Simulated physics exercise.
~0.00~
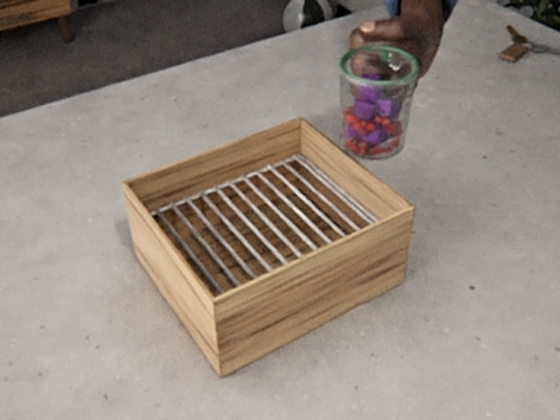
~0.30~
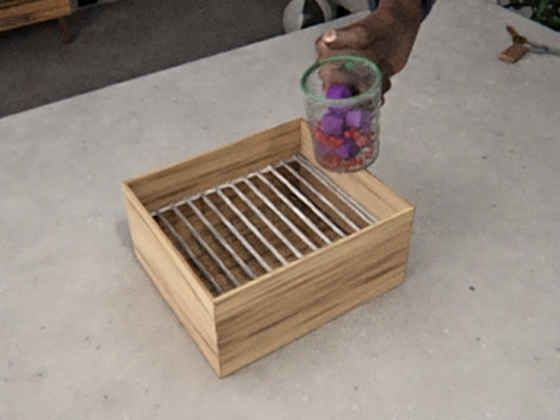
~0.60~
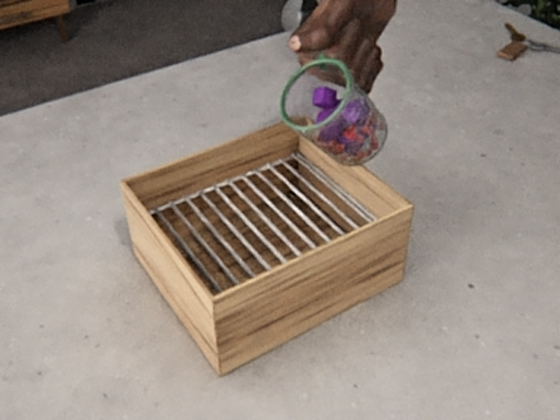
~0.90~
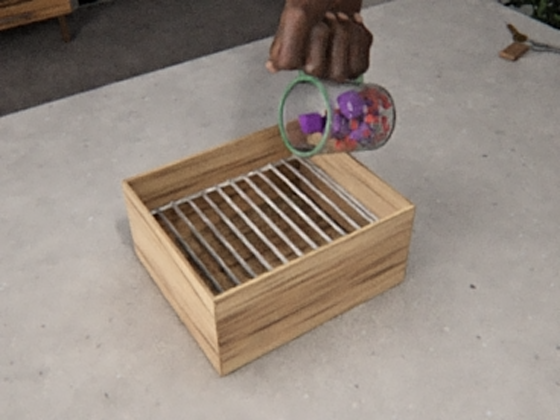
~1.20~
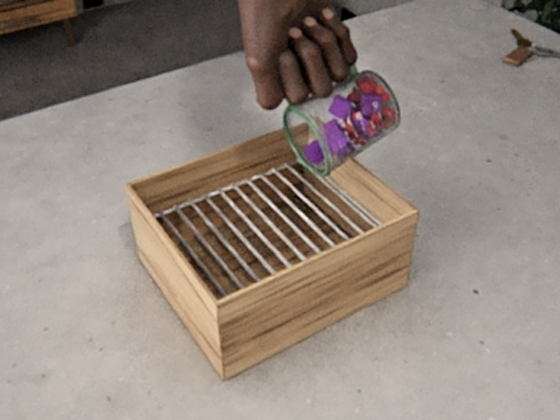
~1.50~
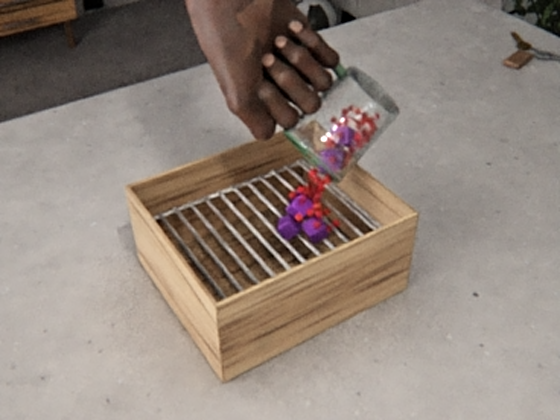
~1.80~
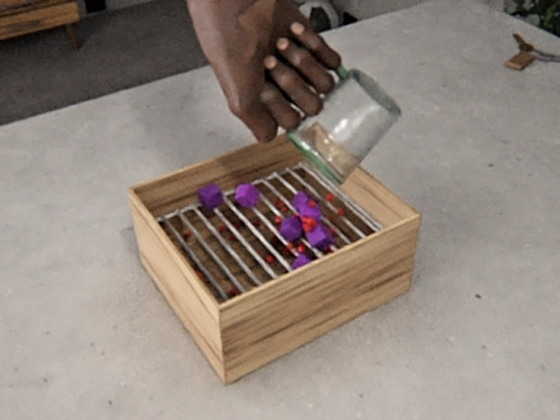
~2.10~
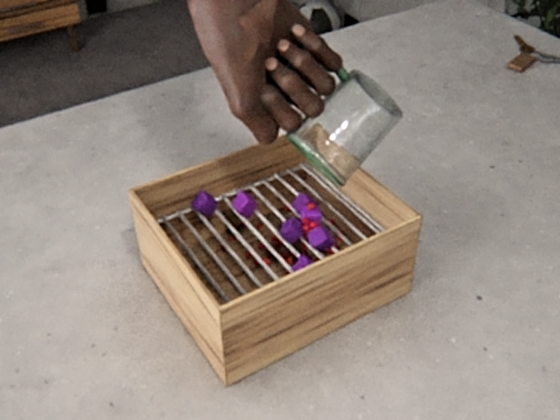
A hand holds a clear, green-rimmed cup of small red and larger purple pieces beside a wooden box with metal wires across it. The hand moves the cup left over the box and tips it onto its side, the pieces still inside. It tilts the cup further until the mouth points down, and red and purple pieces tumble out onto the wires. The cup empties, and the purple pieces spread over the rack while most of the red ones drop through. At the end, the purple pieces rest on the wires with a few red ones, beneath the empty, tilted cup.
